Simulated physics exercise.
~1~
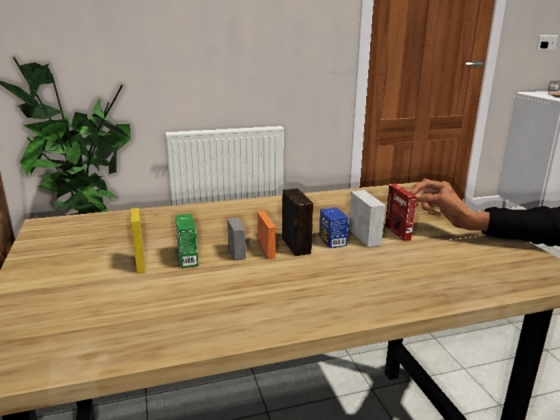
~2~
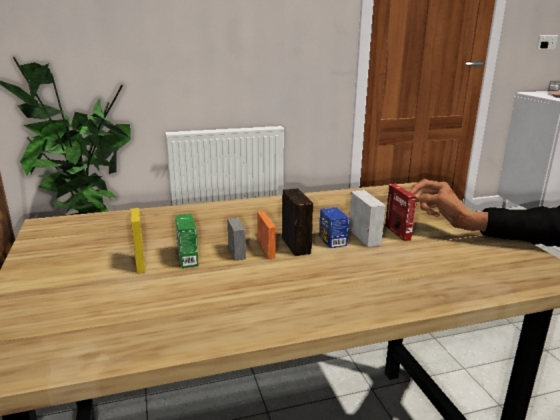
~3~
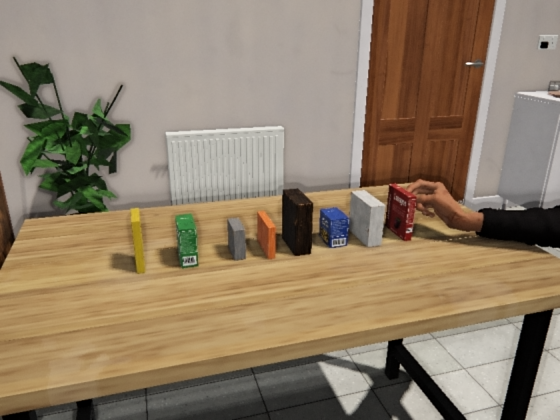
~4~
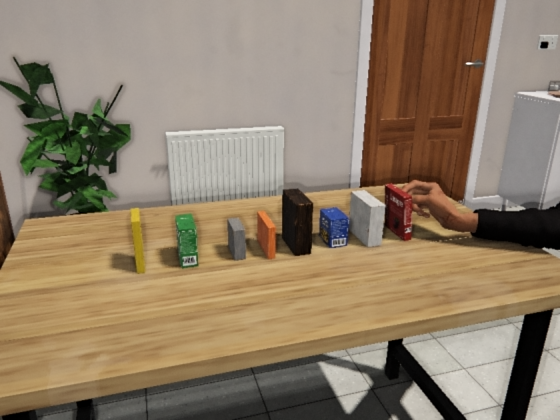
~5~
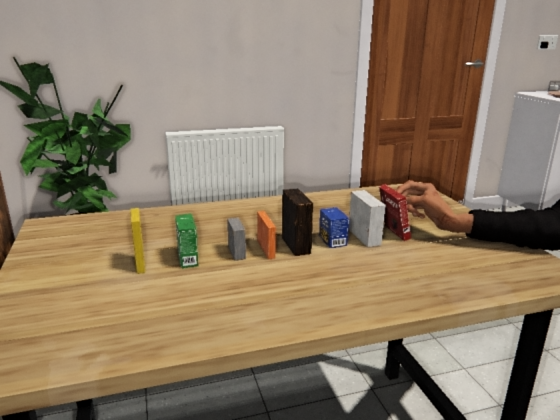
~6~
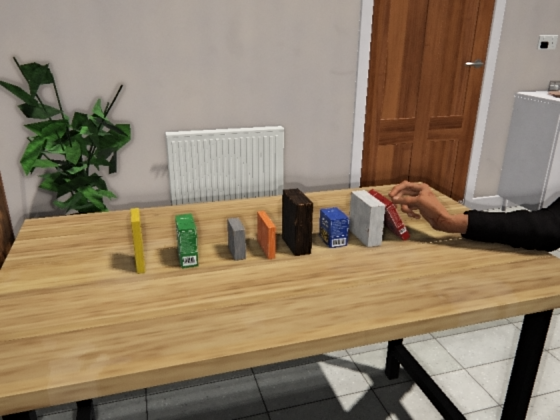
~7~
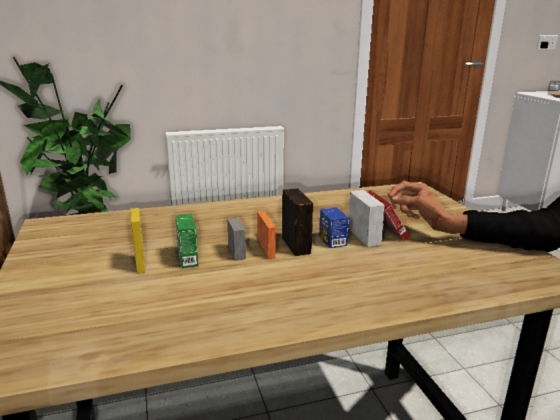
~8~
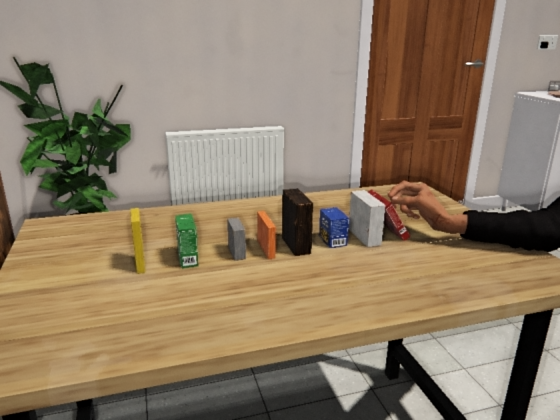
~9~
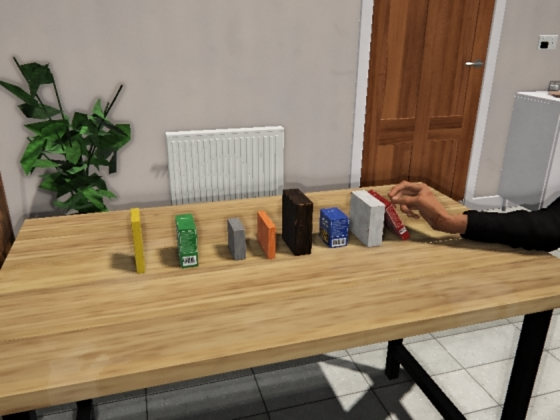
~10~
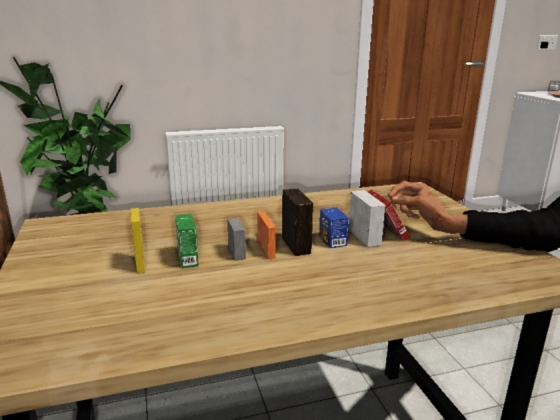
A hand tipping a red packet left until it leans against a white block, the rest of the row staying upright.
